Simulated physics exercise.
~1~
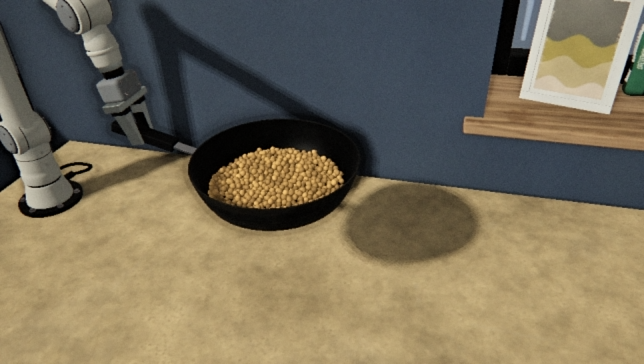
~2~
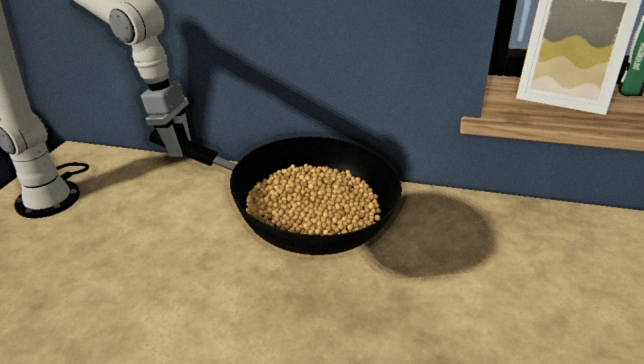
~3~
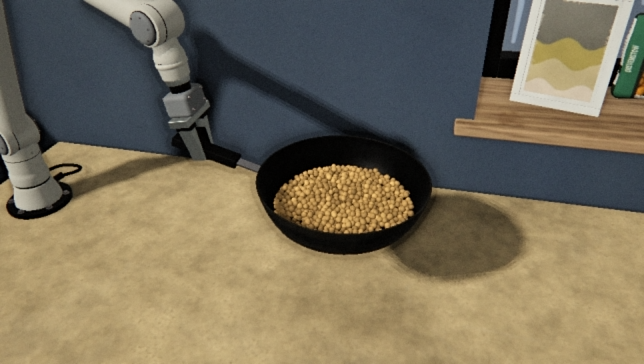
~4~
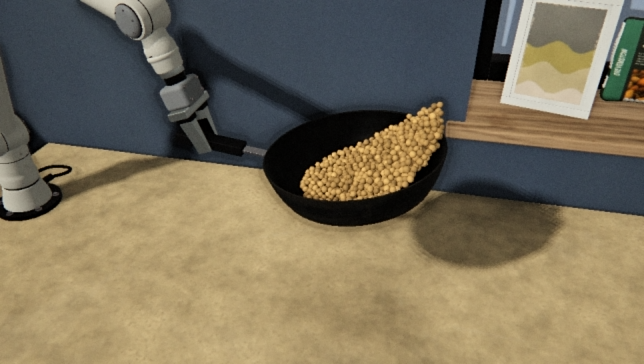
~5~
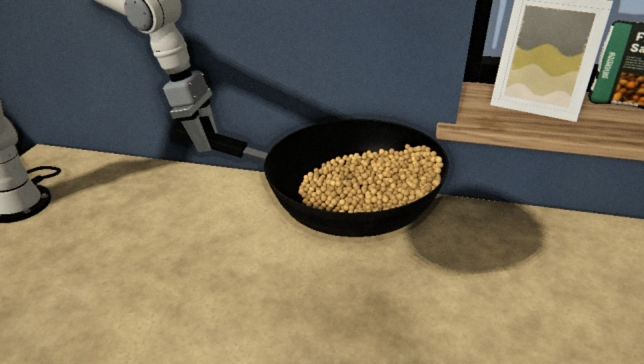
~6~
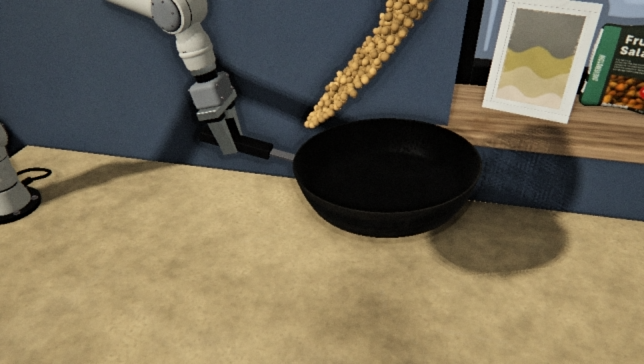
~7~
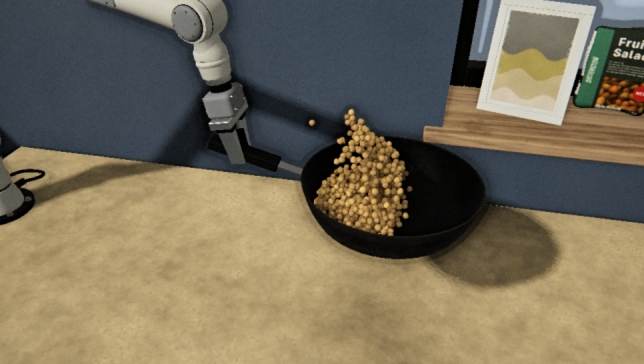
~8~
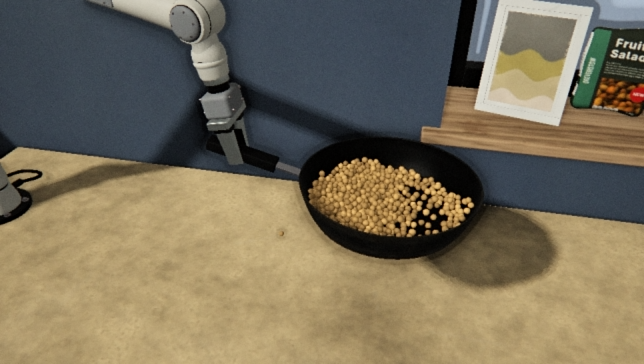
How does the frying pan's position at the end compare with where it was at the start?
At the end the frying pan is farther to the right and slightly lower in view than it was at the start.
